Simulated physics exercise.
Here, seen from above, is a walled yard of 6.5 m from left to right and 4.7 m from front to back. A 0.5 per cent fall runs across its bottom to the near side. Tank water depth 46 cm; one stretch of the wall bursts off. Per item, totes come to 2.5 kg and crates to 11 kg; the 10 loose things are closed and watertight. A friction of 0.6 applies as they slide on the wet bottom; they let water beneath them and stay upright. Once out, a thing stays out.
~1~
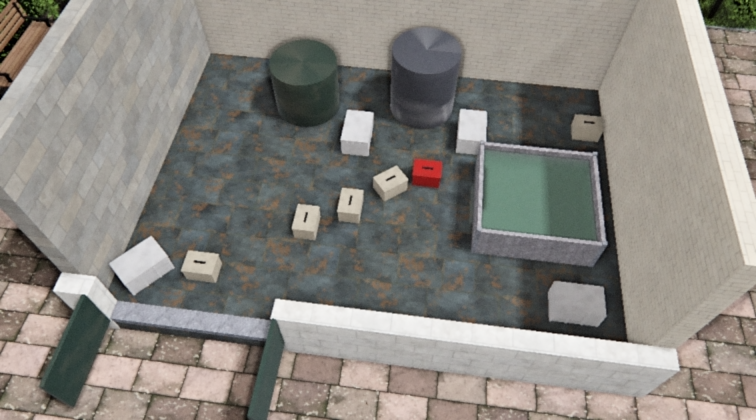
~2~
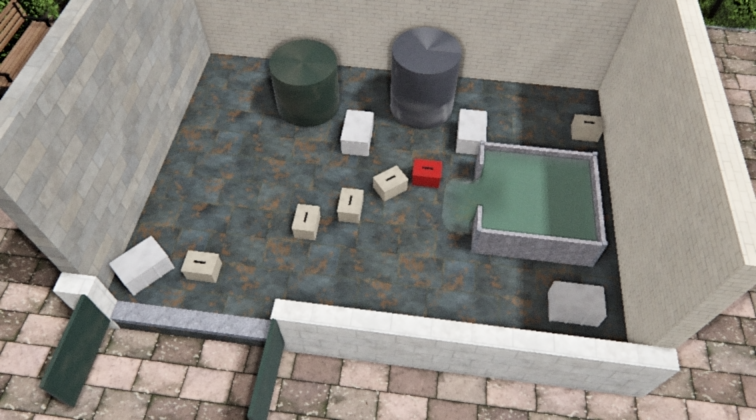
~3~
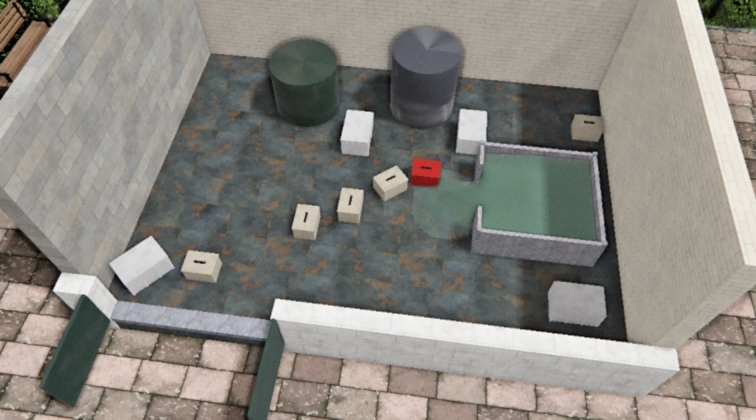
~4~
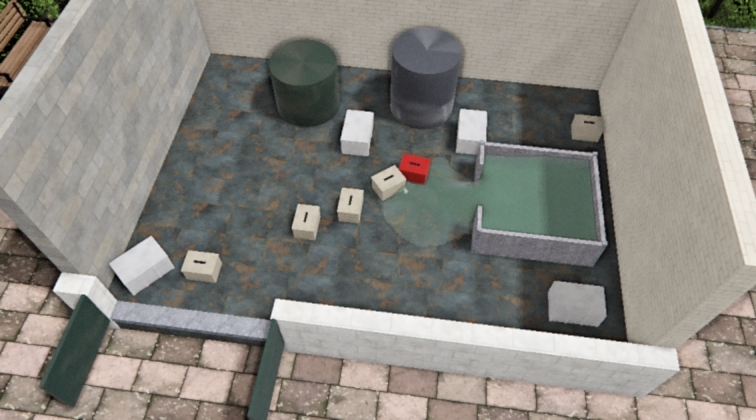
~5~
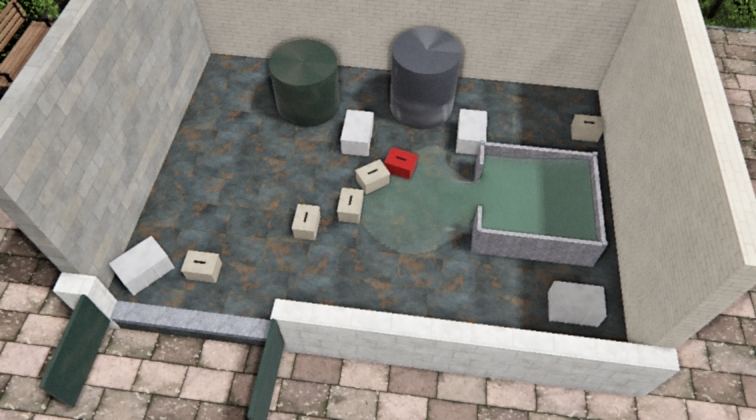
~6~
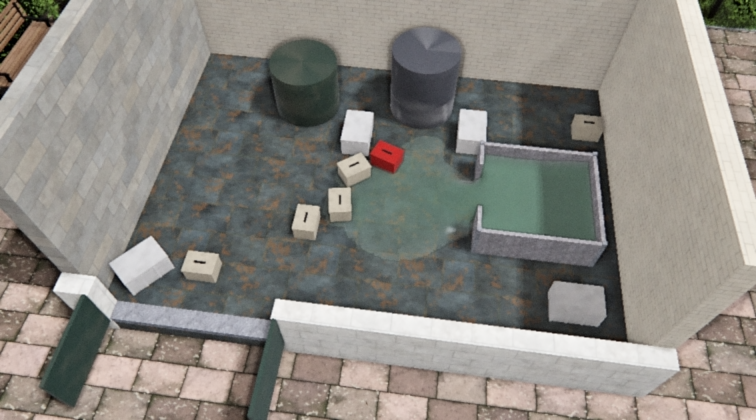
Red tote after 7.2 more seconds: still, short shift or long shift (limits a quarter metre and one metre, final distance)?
Long shift.
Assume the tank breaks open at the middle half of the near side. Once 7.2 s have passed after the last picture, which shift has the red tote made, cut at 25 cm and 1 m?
The answer: The red tote stays more or less still.
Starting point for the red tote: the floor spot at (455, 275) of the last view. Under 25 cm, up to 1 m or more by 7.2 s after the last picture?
In the end it keeps its place.
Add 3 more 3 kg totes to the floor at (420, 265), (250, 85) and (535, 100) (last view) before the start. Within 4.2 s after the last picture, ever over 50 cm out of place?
Answers, first to last: Not exceeding, not exceeding, not exceeding.
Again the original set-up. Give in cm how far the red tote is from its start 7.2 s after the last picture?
Measured offset: Near 350 cm.
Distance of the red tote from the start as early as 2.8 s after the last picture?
150 cm, give or take.
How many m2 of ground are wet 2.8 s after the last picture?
Wet area: Approx. 20 m2.
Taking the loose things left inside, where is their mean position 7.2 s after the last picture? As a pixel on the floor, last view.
Near (363, 167).
Then, 0.9 s after the last picture the red tote is near (366, 137), 1.1 m from its start, afloat; 0 of 10 are out; 2 afloat.
Then, 2.8 s after the last picture the red tote is near (321, 141), 1.6 m from its start, afloat; 1 of 10 are out; 4 afloat.
Then, 4.8 s after the last picture the red tote is near (206, 157), 3.2 m from its start, afloat; 2 of 10 are out; 4 afloat.
Then, 7.2 s after the last picture the red tote is near (183, 136), 3.6 m from its start, afloat; 3 of 10 are out; 3 afloat.
